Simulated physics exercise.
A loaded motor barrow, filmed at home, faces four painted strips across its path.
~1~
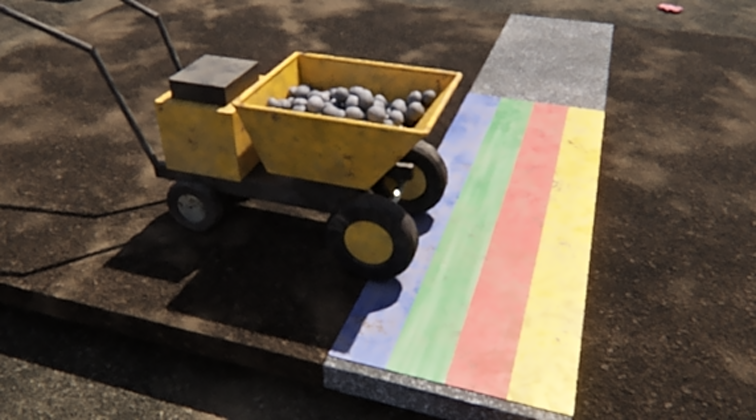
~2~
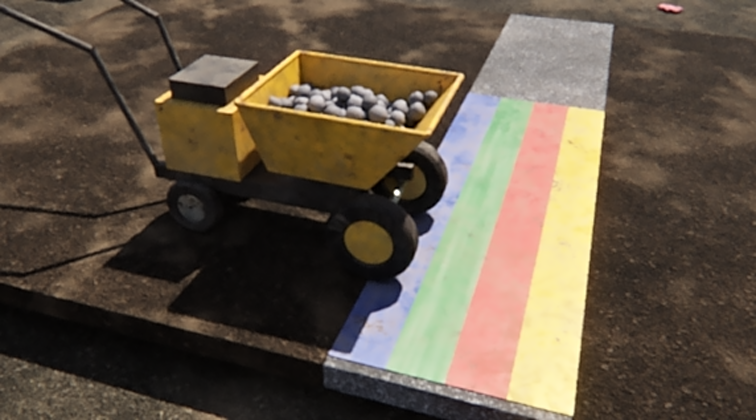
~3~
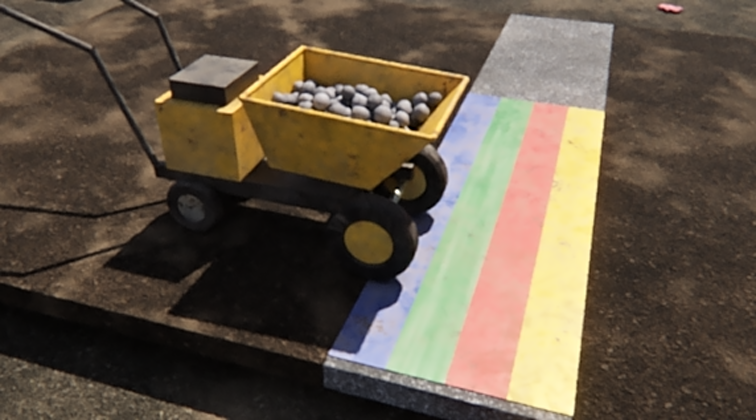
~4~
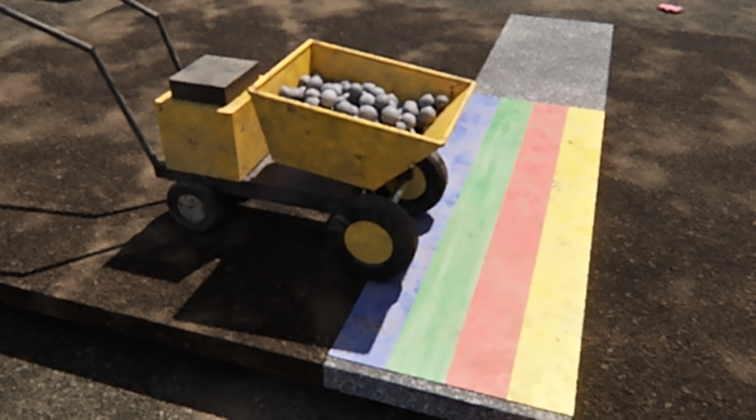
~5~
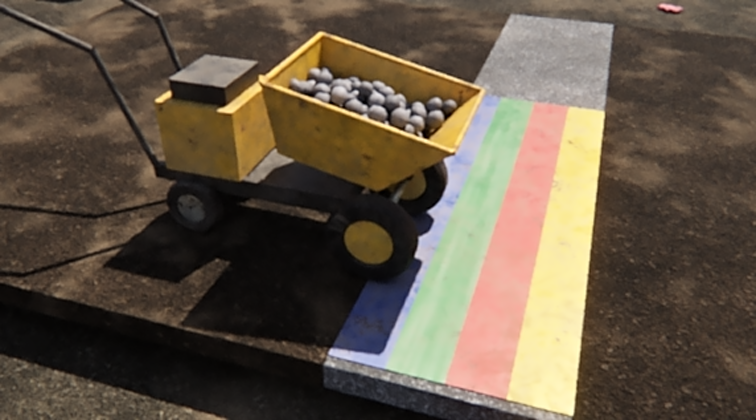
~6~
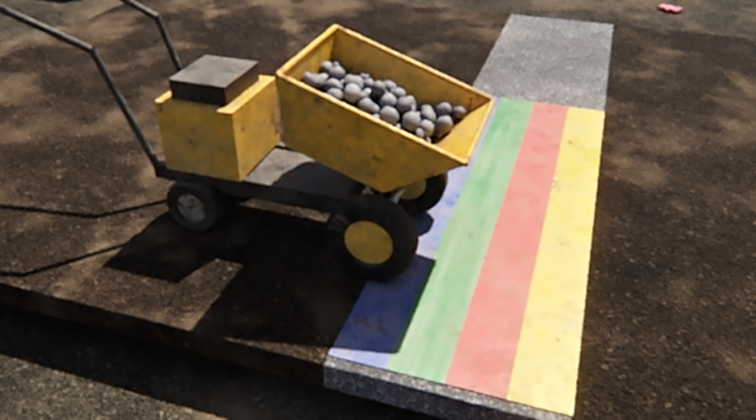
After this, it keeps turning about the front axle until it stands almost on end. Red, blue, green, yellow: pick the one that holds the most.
Pick: Yellow.
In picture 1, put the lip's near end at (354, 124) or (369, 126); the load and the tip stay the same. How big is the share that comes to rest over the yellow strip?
Okay, so the first one ends at 10 % and the second at 20 %.
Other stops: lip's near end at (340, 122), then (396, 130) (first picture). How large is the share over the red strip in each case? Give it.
First spot 30 per cent, second spot 40 per cent.
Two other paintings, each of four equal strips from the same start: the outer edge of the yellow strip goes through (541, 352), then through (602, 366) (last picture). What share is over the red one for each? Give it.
The first one comes out at 0 percent, while the second comes out at 30 percent.
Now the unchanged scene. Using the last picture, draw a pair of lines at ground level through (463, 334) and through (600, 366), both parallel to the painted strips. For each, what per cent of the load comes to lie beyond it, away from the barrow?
I'd say some 80 in a hundred, and after that 10 in a hundred.
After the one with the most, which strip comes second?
The strip in second place is the red one.
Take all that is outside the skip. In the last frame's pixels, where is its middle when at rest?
Near (561, 265).
Just after the last frame, skip tipped steeply; every one in the skip.
A moment on, skip tipped steeply; the larger part in the skip; just a few over the red strip; about a tenth over the yellow strip.
Further on, skip tipped right over; roughly a third in the skip; about a tenth over the red strip; roughly a third over the yellow strip; about a tenth off the paint.
When it is over, skip tipped right over; roughly a quarter in the skip; not one over the blue strip; not one over the green strip; roughly a quarter over the red strip; roughly a third over the yellow strip; roughly a quarter off the paint.
